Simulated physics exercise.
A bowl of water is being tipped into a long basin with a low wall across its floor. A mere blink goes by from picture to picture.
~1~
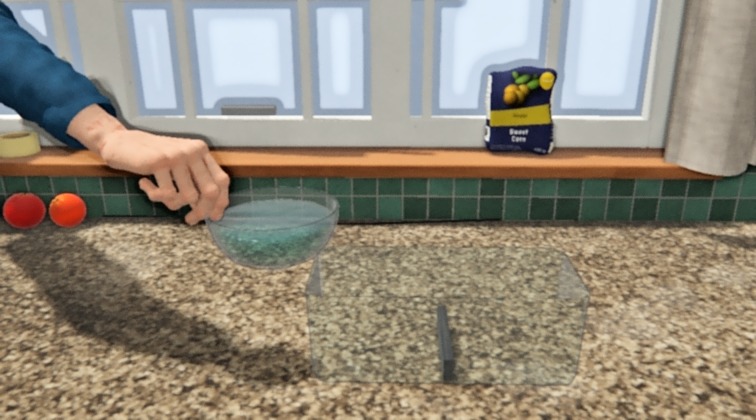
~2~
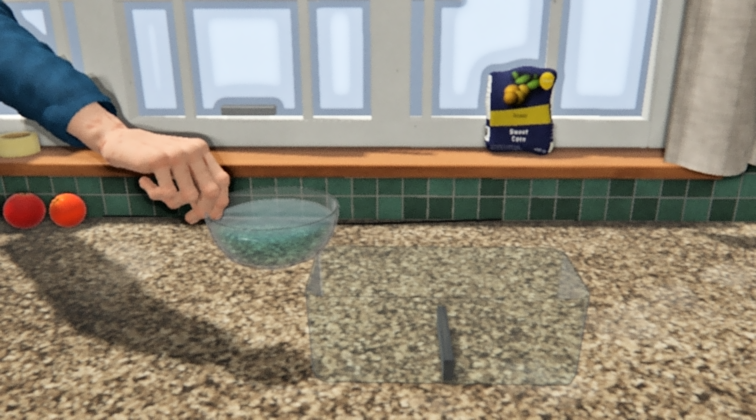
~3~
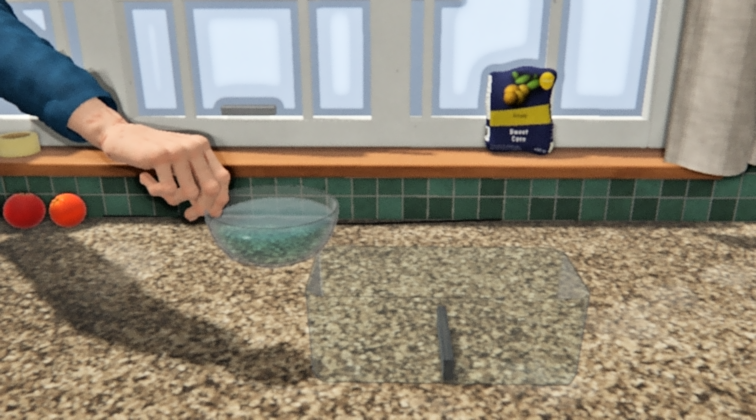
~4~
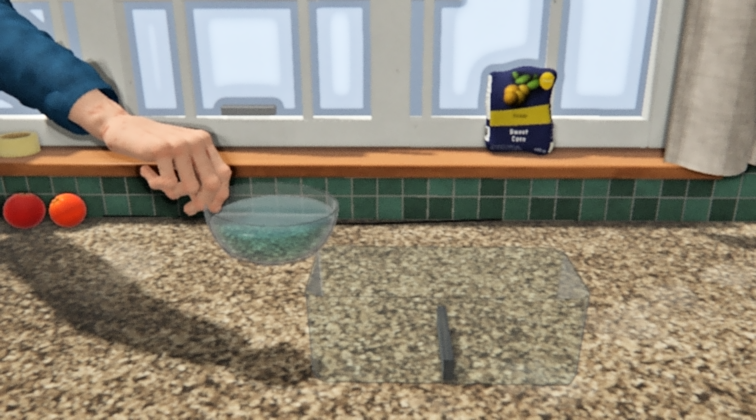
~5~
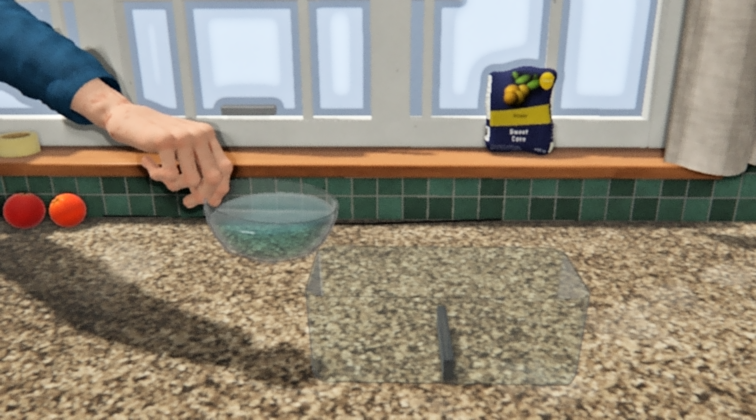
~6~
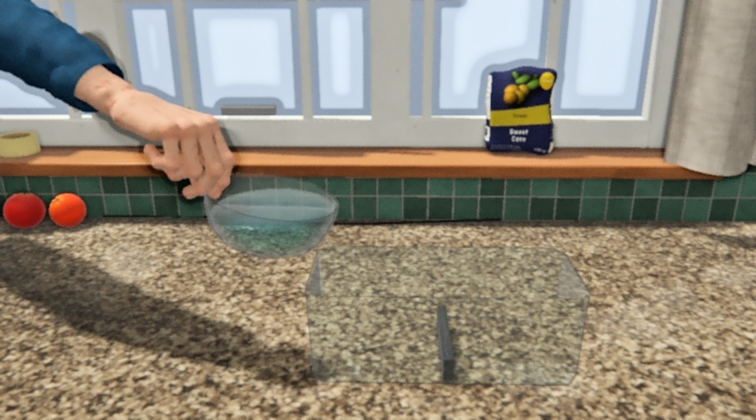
A hand holding a clear glass bowl of greenish water beside a long glass basin on a speckled counter barely moved at first, then slowly tilted the bowl slightly toward the right.
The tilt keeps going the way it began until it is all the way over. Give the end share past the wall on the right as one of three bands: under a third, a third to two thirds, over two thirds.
The end share is under a third.
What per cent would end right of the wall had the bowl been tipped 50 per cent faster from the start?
Roughly 25 percent.
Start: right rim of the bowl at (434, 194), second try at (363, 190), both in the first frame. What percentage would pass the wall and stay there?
The first gives 85 %, the second 55 %.
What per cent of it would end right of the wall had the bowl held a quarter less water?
Some 10 parts in a hundred.
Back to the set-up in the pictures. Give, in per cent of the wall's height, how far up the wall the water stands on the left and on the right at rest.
About 90 on the left and about 20 on the right.
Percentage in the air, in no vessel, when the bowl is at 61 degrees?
Close to 35 in a hundred.
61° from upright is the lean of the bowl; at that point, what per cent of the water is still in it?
Close to 50 parts in a hundred remain.
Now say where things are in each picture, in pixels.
It leans 0°; its right rim is at (337, 209); the water meets the walls at (215, 216) and (335, 218); the long basin's rim runs from (312, 271) to (576, 273); the wall's top is at (445, 332), in the first picture.
It leans 0°; its right rim is at (337, 209); the water meets the walls at (215, 216) and (335, 217), in the second picture.
It leans 2°; its right rim is at (337, 209); the water meets the walls at (214, 215) and (335, 215), in the third picture.
It leans 4°; its right rim is at (337, 209); the water meets the walls at (215, 212) and (334, 213), in the fourth picture.
It leans 7°; its right rim is at (337, 209); the water meets the walls at (214, 209) and (334, 211), in the fifth picture.
It leans 11°; its right rim is at (337, 209); the water meets the walls at (213, 204) and (335, 207), in the sixth picture.
A moment on, the bowl is tipped part way and 51 per cent is still to pour, 15 is left of the wall and 0 right of it.
Next, the bowl is tipped on its side and 4 per cent is still to pour, 80 is left of the wall and 6 right of it.
Then the bowl is tipped on its side and 0 per cent is still to pour, 89 is left of the wall and 10 right of it.
Later the bowl is tipped on its side and 0 per cent is still to pour, 82 is left of the wall and 17 right of it.
Finally, 82 per cent lies left of the wall, 17 right of it and 1 outside.
